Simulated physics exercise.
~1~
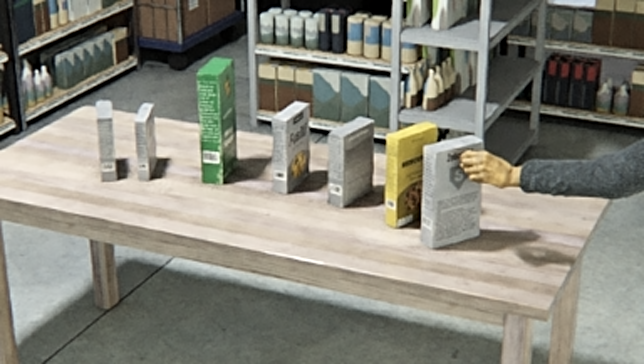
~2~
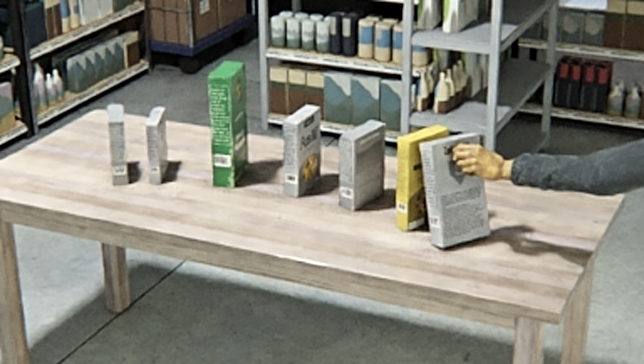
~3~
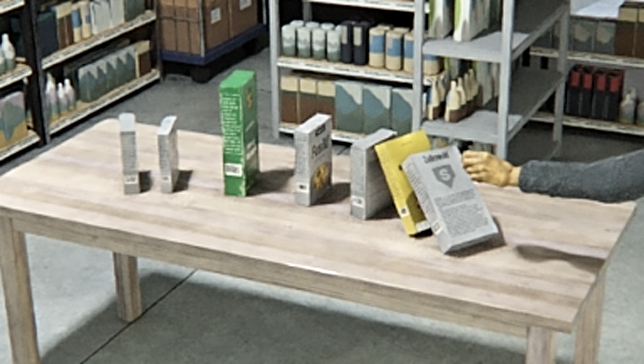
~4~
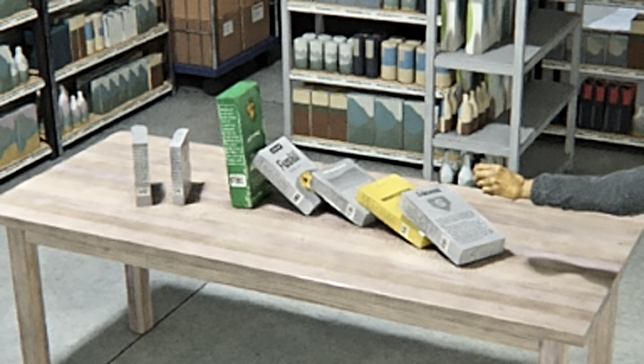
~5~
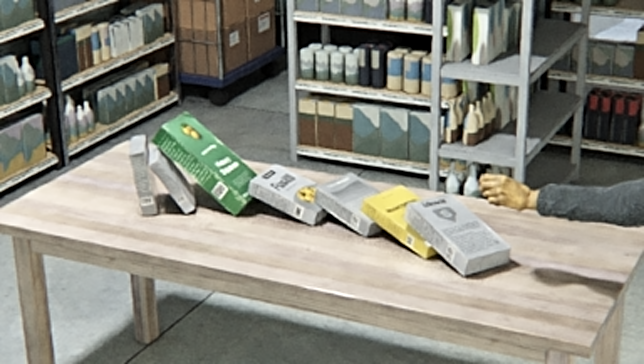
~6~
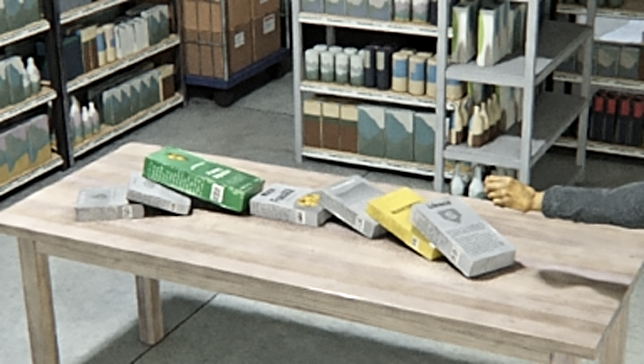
Seven upright cereal boxes toppling leftward one after another on a wooden table after a gloved hand tips the first, all ending flat.
